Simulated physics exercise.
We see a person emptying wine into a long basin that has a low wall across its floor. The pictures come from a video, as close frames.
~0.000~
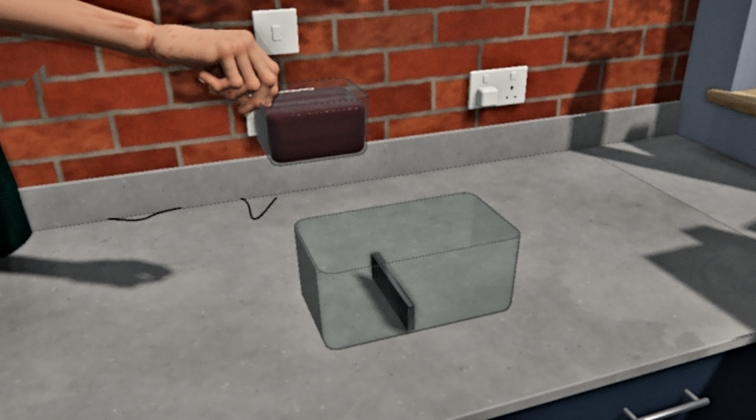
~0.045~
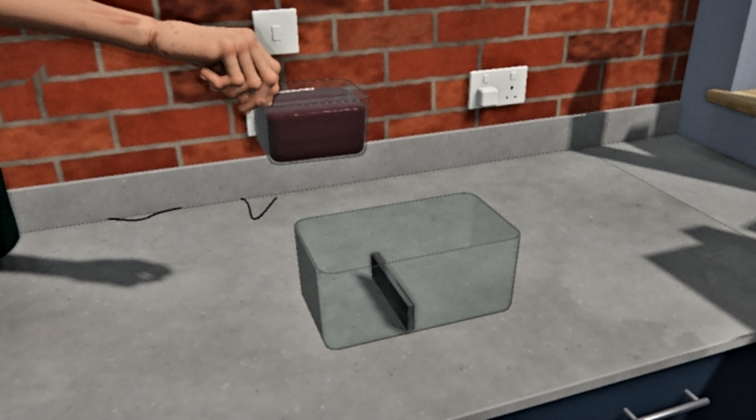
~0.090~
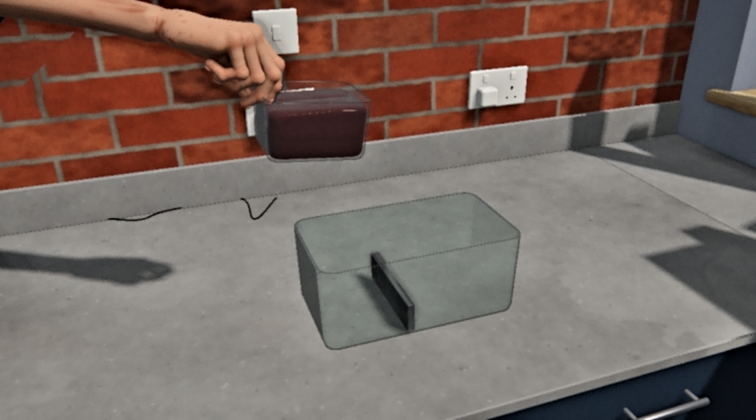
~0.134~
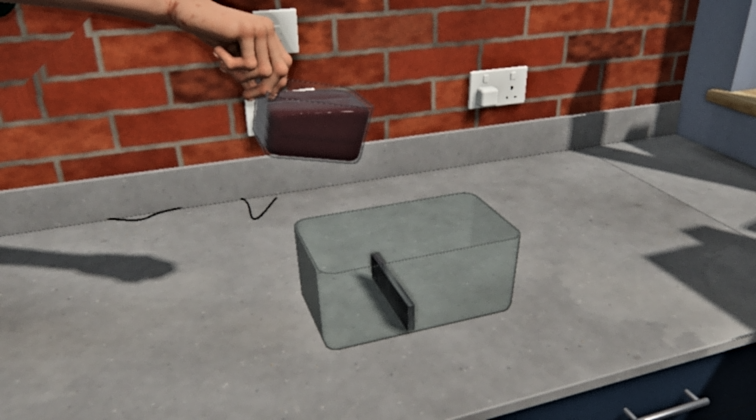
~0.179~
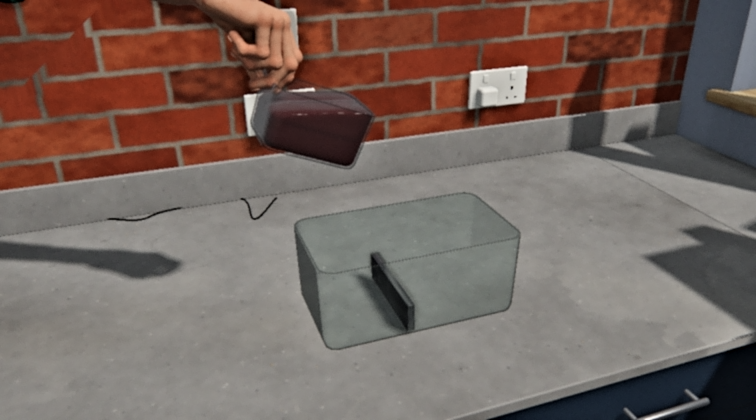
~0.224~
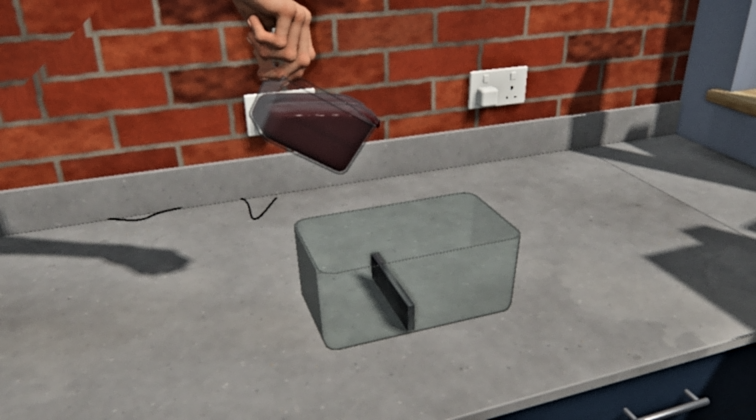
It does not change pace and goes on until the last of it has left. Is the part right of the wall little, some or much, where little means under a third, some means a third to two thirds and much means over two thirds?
Much.
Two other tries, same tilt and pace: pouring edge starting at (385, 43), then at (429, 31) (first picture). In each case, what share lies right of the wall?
The first start yields 85 per cent, the second 70 per cent.
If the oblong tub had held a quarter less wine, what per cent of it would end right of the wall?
It works out near 70 percent.
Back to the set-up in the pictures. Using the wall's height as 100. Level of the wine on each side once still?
Left part: 20 per cent; right part: 50.
A moment on, the oblong tub is tipped on its side and 26 per cent is still to pour, 0 is left of the wall and 20 right of it.
Next, the oblong tub is tipped right over and 5 per cent is still to pour, 12 is left of the wall and 74 right of it.
Then the oblong tub is tipped right over and 1 per cent is still to pour, 21 is left of the wall and 73 right of it.
Later the oblong tub is tipped right over and 0 per cent is still to pour, 24 is left of the wall and 73 right of it.
Finally, 24 per cent lies left of the wall, 73 right of it and 2 outside.
